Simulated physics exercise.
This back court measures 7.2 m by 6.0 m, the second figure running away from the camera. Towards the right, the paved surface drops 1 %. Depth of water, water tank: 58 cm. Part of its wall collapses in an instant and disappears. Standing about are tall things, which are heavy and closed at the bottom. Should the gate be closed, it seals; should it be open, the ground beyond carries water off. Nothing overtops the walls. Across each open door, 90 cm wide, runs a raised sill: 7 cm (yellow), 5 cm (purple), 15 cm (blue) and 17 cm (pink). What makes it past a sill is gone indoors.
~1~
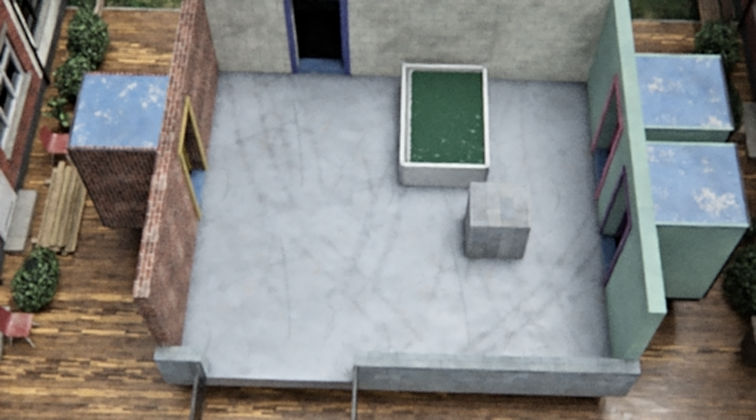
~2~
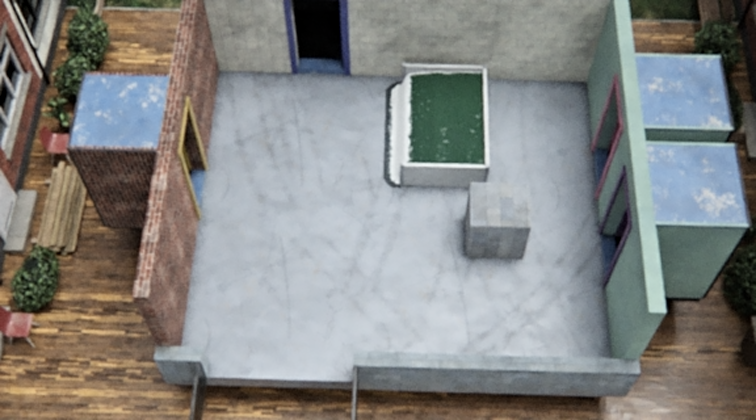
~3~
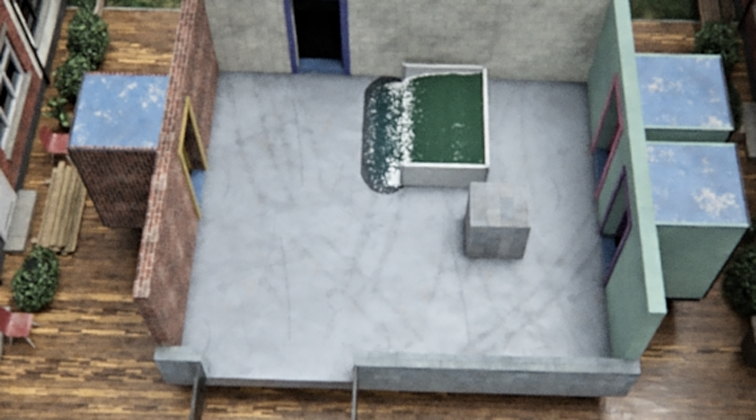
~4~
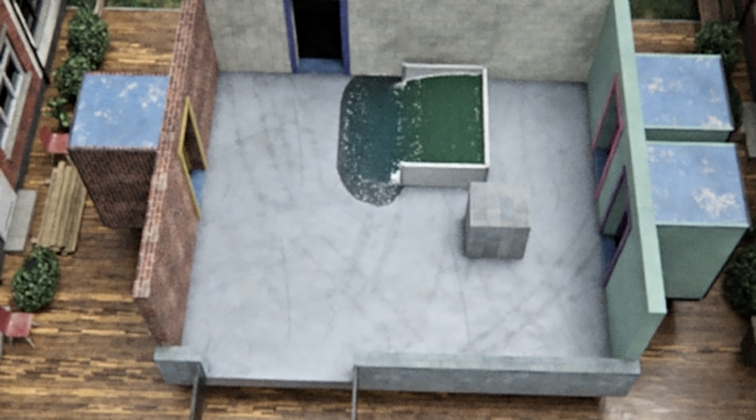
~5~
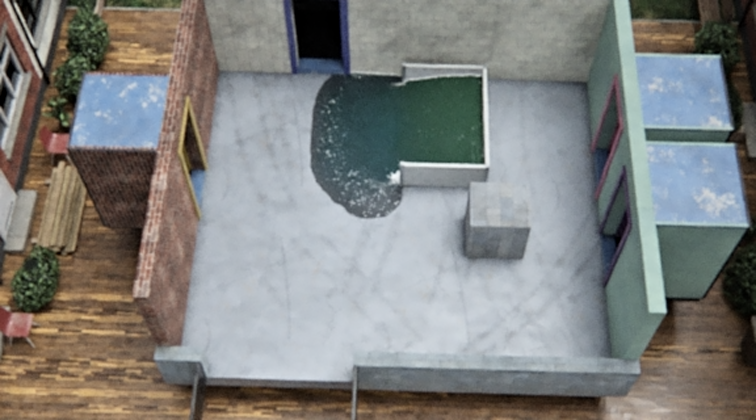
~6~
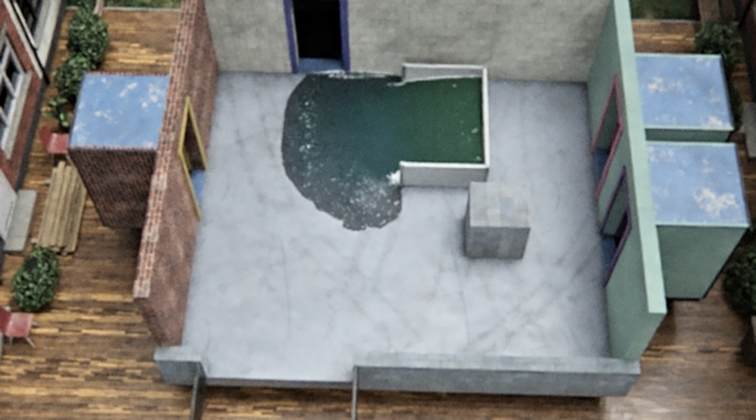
The clip opens on a walled paved court seen from above, with a white-rimmed tank of still green water beside a grey block. The tank's left wall vanishes, and water pours out leftward in a foamy band. The dark pool then widens across the floor, spreading left and toward the viewer.
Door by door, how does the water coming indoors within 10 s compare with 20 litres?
As I see it, yellow door: Past the limit, purple door: Within the limit, blue door: Within the limit, pink door: Within the limit.
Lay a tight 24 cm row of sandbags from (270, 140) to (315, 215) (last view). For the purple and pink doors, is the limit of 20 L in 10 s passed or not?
Purple within the limit, pink within the limit.
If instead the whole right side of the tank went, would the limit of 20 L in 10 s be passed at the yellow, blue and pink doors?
Then it goes yellow fine, blue fine, pink too high.
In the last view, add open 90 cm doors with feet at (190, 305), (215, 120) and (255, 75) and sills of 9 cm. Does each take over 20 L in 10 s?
Well, the first is on the low side, the second is on the high side, and the third is on the high side.
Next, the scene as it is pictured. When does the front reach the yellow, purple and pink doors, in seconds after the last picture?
Yellow: 0.7 s; purple: 8.5 s; pink: 8.5 s.
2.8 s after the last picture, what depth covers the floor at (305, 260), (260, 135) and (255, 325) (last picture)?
Roughly 1, 15 and 2 cm, in turn.
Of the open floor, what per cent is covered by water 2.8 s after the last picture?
Roughly 40 percent.
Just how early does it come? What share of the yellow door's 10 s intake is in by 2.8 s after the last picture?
I'd put it at about 85 per cent by that point.
Then, 0.7 s after the last picture water covers 30 % of the floor and is deepest (26 cm) near (211, 136); yellow door 4 cm at the sill, 0 L in, purple door not reached, blue door 14 cm at the sill, 0 L in, pink door not reached.
Then, 1.5 s after the last picture water covers 35 % of the floor and is deepest (37 cm) near (236, 90); yellow door 19 cm at the sill, 23 L in, purple door not reached, blue door 13 cm at the sill, 0 L in, pink door not reached.
Then, 2.8 s after the last picture water covers 40 % of the floor and is deepest (19 cm) near (292, 99); yellow door 13 cm at the sill, 72 L in, purple door not reached, blue door 11 cm at the sill, 0 L in, pink door not reached.
Then, 5.3 s after the last picture water covers 60 % of the floor and is deepest (10 cm) near (183, 341); yellow door 5 cm at the sill, 84 L in, purple door not reached, blue door 6 cm at the sill, 0 L in, pink door not reached.
Then, 9.3 s after the last picture water covers 75 % of the floor and is deepest (12 cm) near (607, 376); yellow door 1 cm at the sill, 84 L in, purple door 3 cm at the sill, 0 L in, blue door 2 cm at the sill, 0 L in, pink door 1 cm at the sill, 0 L in.
